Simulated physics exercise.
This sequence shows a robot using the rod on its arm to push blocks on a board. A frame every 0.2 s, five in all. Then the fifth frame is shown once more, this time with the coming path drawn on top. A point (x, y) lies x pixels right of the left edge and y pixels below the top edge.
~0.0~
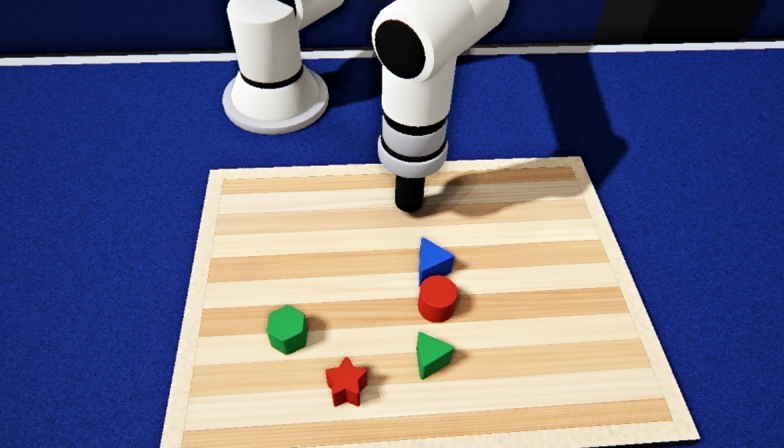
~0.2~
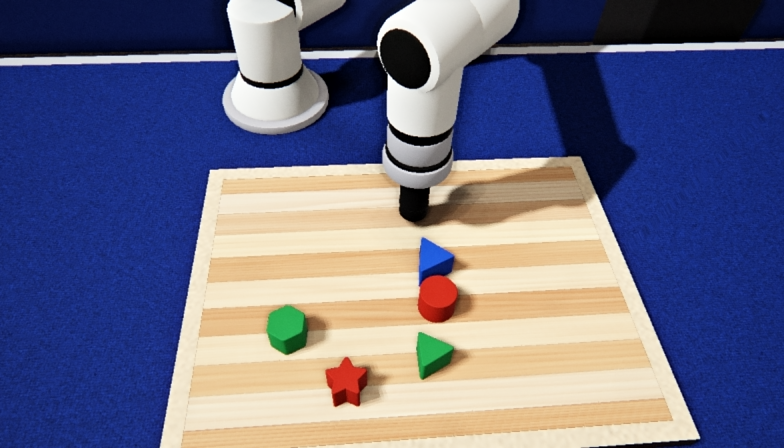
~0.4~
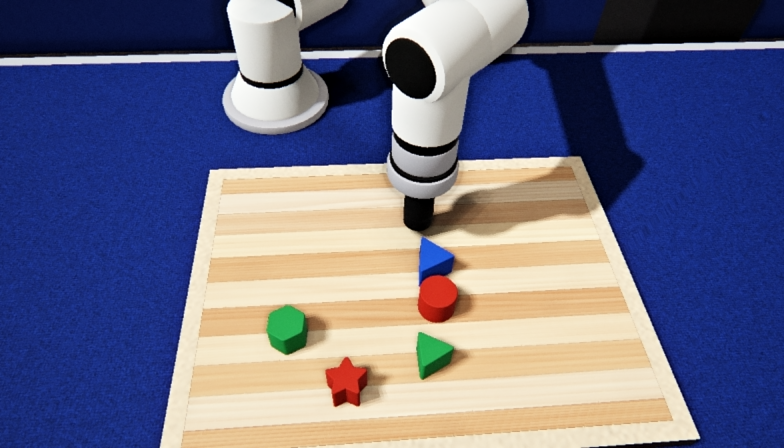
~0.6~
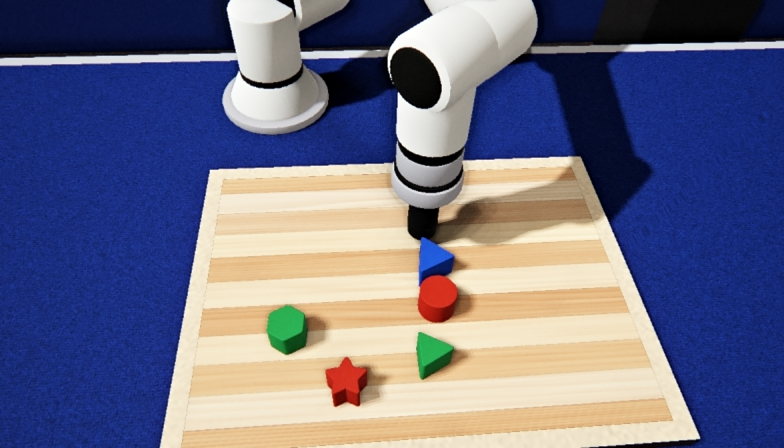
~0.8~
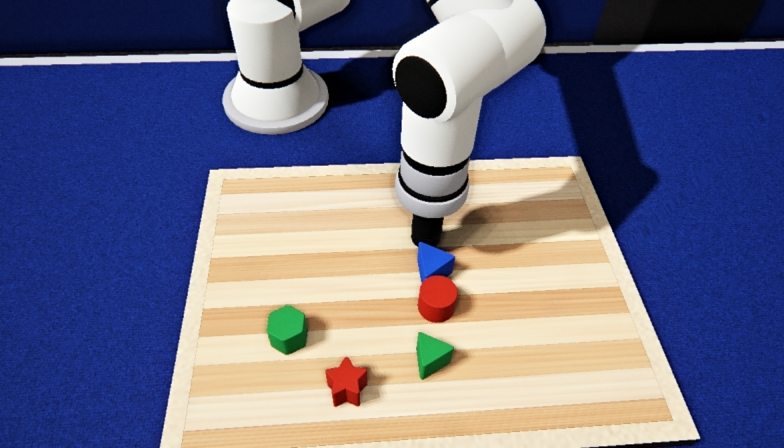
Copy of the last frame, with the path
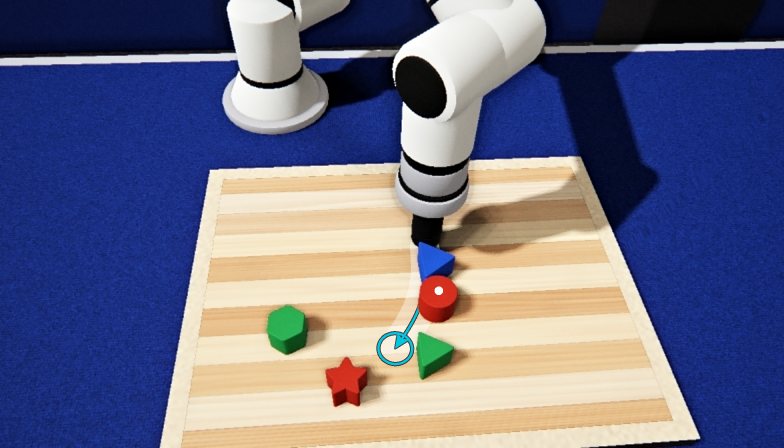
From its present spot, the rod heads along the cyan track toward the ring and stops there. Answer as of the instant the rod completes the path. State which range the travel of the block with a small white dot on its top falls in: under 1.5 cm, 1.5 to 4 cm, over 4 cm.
The block shifts more than 4 cm.
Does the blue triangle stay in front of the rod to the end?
Short answer: Yes.
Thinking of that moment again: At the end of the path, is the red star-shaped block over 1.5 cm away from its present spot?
No
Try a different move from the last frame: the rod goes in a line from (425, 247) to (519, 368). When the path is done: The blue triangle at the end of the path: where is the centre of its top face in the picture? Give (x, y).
That would be at about pixel (430, 277).
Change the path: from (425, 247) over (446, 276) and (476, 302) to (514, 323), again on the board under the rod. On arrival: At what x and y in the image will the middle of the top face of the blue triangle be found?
The middle of the upper face of the blue triangle will lie at about (429, 277) in the picture.
The line goes from (425, 247) over (426, 280) and (416, 314) to (395, 348); the dot is on the red circle.
On the path given first. One third of the way, rod at (427, 272); blue triangle at (426, 290); red circle at (447, 313).
Two thirds of the way, rod at (417, 307); green triangle at (437, 359), turned 25° anticlockwise; blue triangle at (415, 326), turned 20° anticlockwise; red circle at (454, 329).
At the end, rod at (396, 341); red star-shaped block unmoved; green triangle at (439, 363), turned 40° anticlockwise; blue triangle at (399, 364), turned 45° anticlockwise; red circle at (454, 330).
